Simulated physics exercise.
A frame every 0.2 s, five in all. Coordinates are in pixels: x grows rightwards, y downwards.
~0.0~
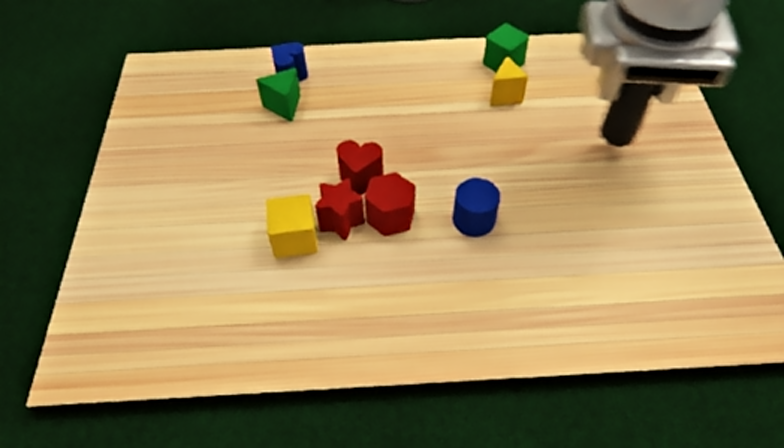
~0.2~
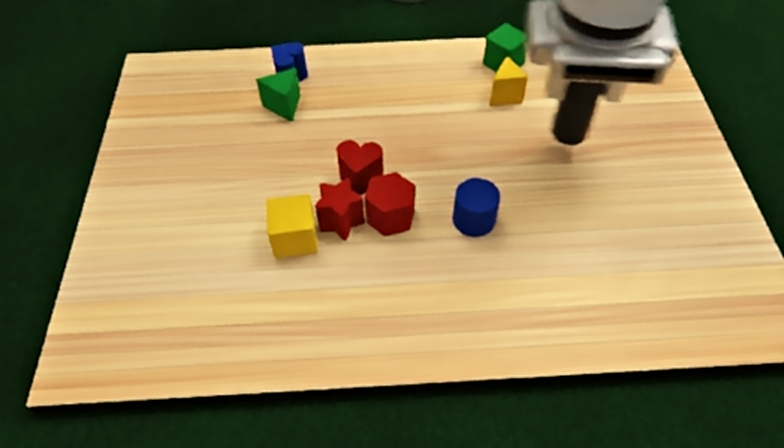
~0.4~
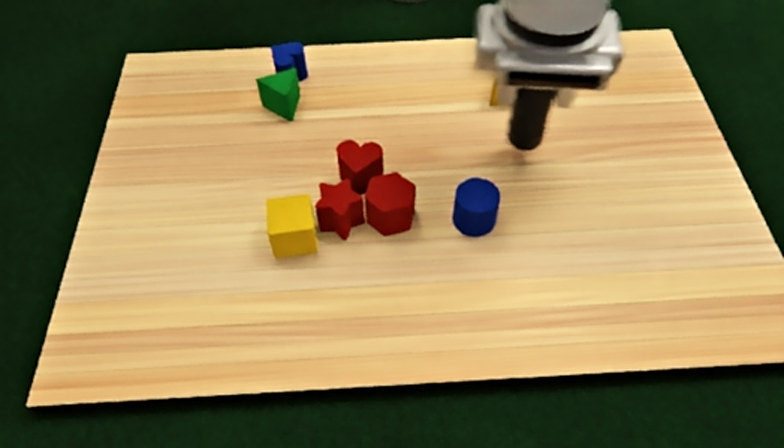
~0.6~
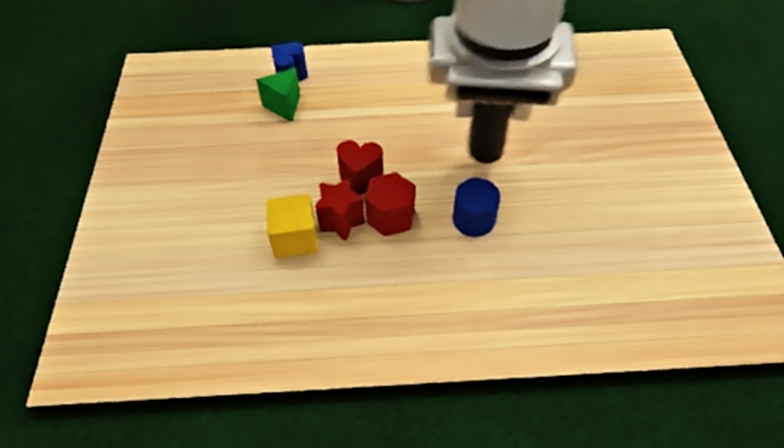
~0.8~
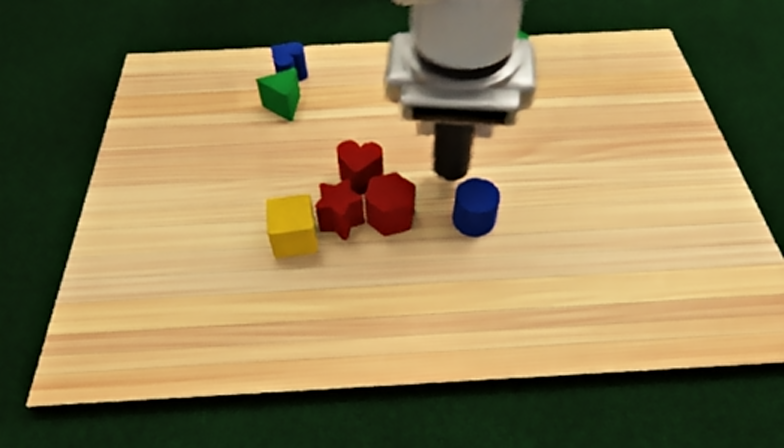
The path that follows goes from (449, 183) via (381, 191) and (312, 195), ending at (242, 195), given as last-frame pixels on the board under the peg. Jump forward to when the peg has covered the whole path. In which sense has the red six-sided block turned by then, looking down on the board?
That block twists counter-clockwise.
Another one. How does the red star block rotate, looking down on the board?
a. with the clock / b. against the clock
a: With the clock.
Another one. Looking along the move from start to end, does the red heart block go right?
Final answer: Yes.
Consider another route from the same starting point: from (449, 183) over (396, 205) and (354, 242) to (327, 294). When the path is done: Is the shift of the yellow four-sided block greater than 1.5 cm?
Going by the path, yes.
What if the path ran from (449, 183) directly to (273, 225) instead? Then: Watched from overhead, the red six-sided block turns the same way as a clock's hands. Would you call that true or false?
Answer: False.
On the path given first. One third of the way, peg at (379, 176); red star block at (335, 201), turned 25° clockwise; red heart block at (345, 151); red six-sided block at (377, 199), turned 45° anticlockwise.
Two thirds of the way, peg at (308, 180); yellow four-sided block at (286, 214); red star block at (333, 202), turned 20° clockwise; red heart block at (291, 141), turned 65° clockwise; red six-sided block at (377, 200), turned 45° anticlockwise.
At the end, peg at (238, 180); yellow four-sided block at (286, 214); red star block at (333, 202), turned 20° clockwise; red heart block at (276, 138), turned 115° clockwise; red six-sided block at (377, 200), turned 45° anticlockwise.
